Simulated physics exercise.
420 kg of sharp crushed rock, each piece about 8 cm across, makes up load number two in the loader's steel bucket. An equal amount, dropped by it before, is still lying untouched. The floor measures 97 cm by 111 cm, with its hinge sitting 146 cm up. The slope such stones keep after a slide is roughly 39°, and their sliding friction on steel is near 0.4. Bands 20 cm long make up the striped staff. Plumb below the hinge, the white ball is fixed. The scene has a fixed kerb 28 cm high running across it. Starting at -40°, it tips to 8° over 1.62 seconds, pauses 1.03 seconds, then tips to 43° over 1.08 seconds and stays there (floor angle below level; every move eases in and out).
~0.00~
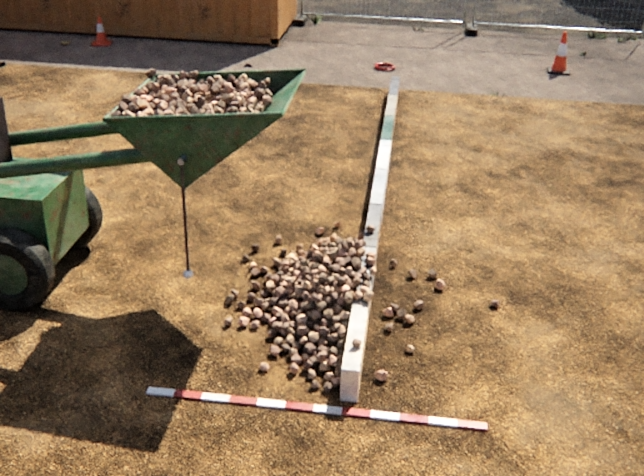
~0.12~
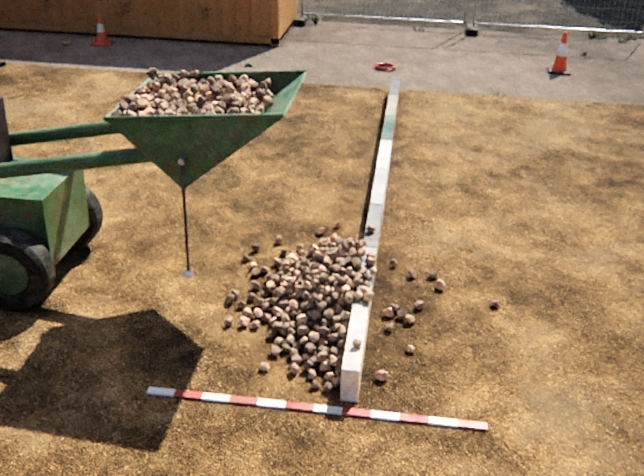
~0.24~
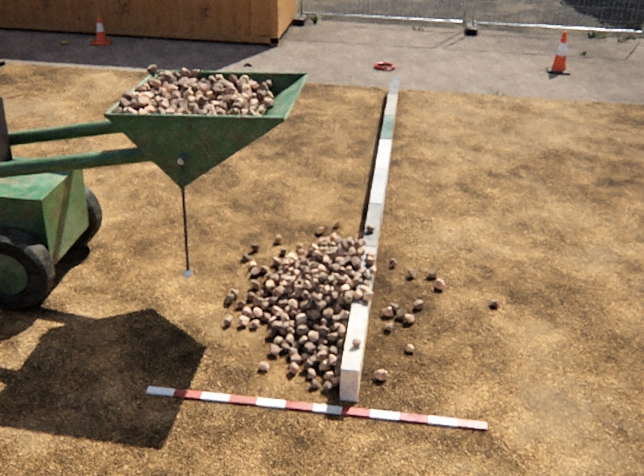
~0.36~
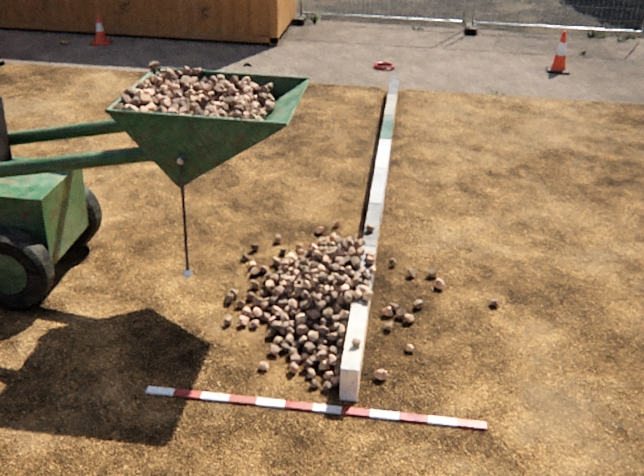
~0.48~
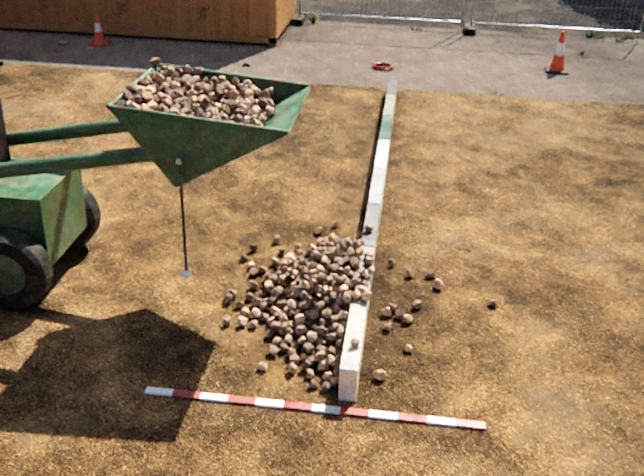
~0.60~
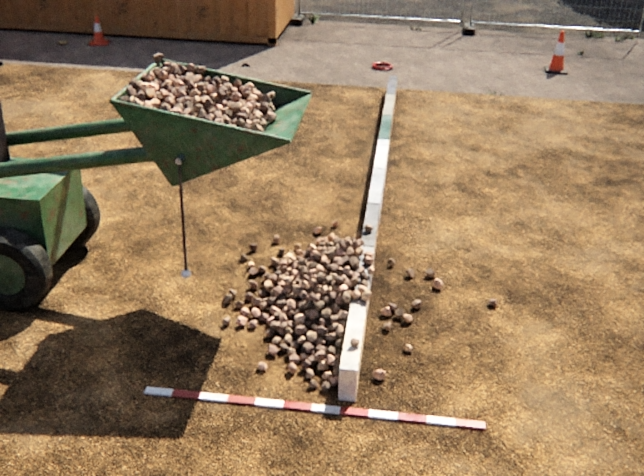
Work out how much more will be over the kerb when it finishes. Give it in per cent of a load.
Around 2 out of 100.
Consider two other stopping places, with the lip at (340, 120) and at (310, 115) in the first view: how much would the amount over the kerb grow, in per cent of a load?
40 %, then 10 %.
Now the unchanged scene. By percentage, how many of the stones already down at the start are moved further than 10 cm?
5 %.
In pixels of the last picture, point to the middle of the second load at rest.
Their middle is at about (293, 279).
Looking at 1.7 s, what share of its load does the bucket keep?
About 100 per cent is held.
After 1.2 s the floor is at 1°; in per cent of one load, 100 in the bucket, 98 on this side of the kerb, 2 over the kerb; the foremost stones are at (426, 301).
After 1.7 s the floor is at 8°; in per cent of one load, 100 in the bucket, 98 on this side of the kerb, 2 over the kerb; the foremost stones are at (426, 301).
After 4.2 s the floor is at 43°; in per cent of one load, 4 in the bucket, 194 on this side of the kerb, 2 over the kerb; the foremost stones are at (426, 301).
After 6.9 s the floor is at 43°; in per cent of one load, 0 in the bucket, 196 on this side of the kerb, 4 over the kerb; the foremost stones are at (428, 300). Net gain over the kerb, 2.
